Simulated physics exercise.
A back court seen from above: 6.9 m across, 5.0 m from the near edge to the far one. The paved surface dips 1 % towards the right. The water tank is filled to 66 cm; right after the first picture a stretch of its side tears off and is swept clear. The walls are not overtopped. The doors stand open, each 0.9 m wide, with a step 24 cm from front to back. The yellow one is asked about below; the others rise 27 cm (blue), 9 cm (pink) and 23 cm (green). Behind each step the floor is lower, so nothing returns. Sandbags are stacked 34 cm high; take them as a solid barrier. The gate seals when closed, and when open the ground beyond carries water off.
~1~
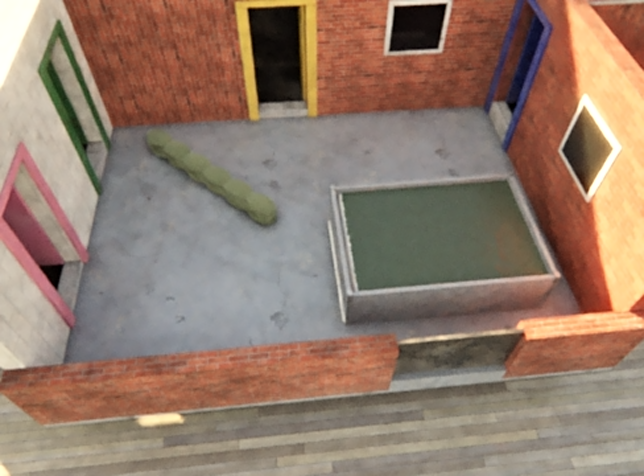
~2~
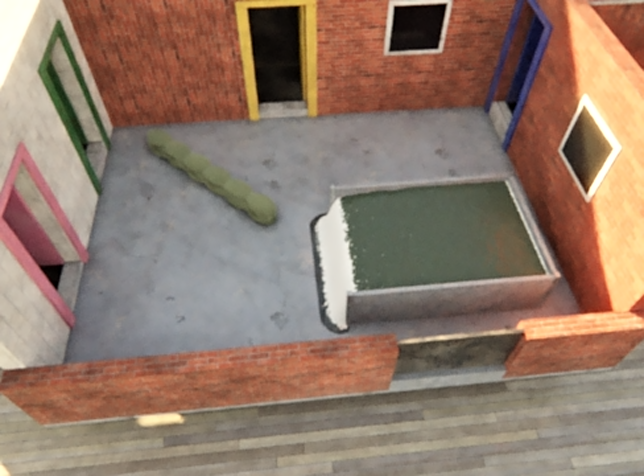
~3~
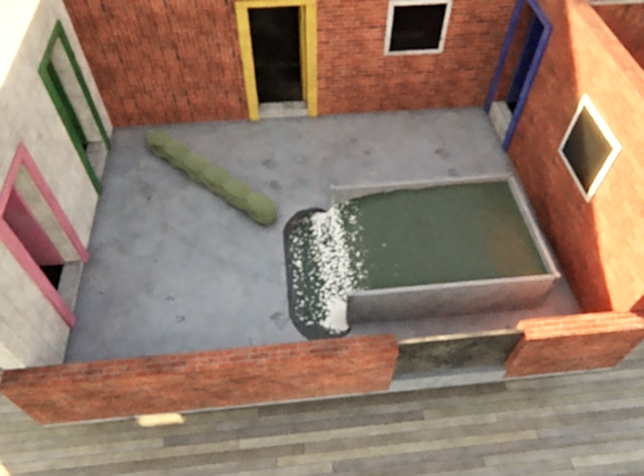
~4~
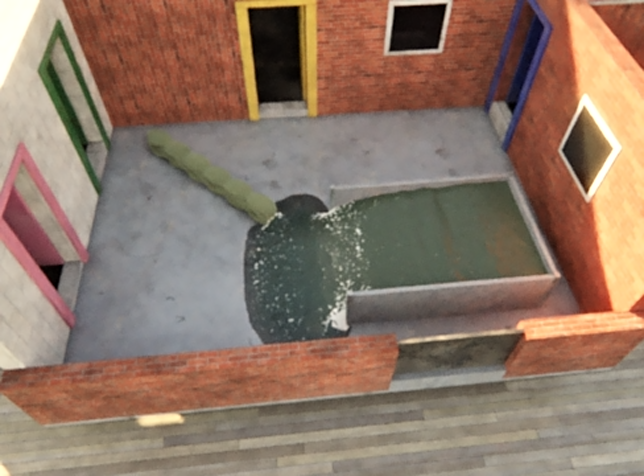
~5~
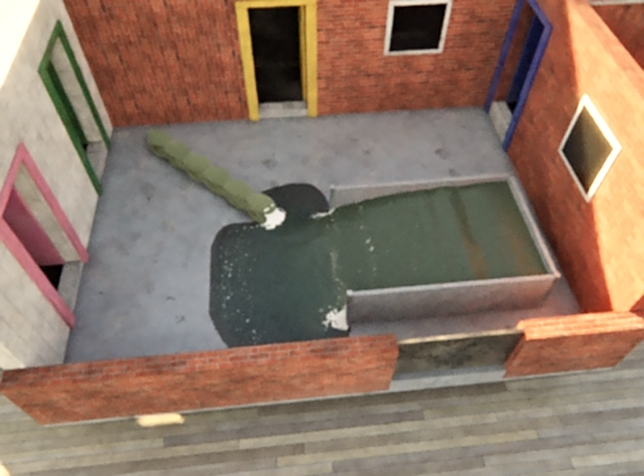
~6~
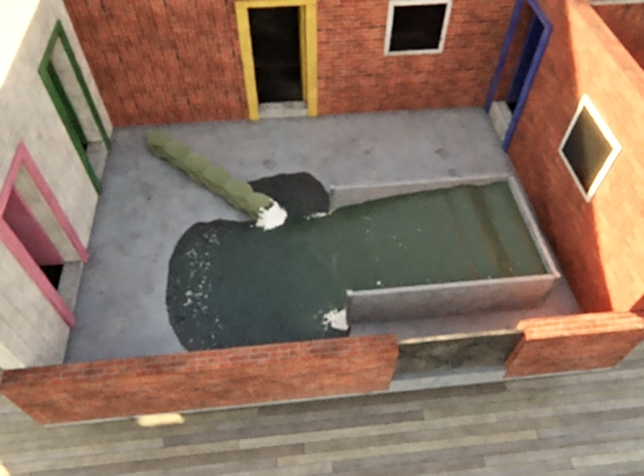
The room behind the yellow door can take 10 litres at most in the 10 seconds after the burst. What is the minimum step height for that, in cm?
Some 7 cm above the ground.
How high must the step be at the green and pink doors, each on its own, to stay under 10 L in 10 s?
About 20 cm at green and 30 cm at pink.
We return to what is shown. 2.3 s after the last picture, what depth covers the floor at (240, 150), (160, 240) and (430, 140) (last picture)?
Roughly 3, 6 and 0 cm, in turn.
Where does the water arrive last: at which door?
It is the blue one.
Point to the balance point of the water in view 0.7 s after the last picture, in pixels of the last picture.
At about (355, 268).
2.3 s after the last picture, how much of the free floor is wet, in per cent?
About 55 per cent.
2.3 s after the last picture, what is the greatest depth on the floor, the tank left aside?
Roughly 36 cm.
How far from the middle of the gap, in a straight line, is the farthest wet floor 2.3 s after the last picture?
Roughly 5.0 m.
Then, 0.7 s after the last picture water covers 40 % of the floor, deepest (31 cm) near (270, 230); it has not reached the yellow door.
Then, 2.3 s after the last picture water covers 55 % of the floor, deepest (36 cm) near (60, 380); 8 cm at the yellow door, 0 litres in over its 15 cm step.
Then, 9.3 s after the last picture water covers 95 % of the floor, deepest (19 cm) near (577, 308); 2 cm at the yellow door, 0 litres in over its 15 cm step.
At the yellow door as built, the water peaked near 11 cm, 4.7 s after the last picture.
With a step of 6 cm, 15 litres would have come in within the 10 s; with 8 cm, 5 litres. So under 10 litres takes about 7 cm.
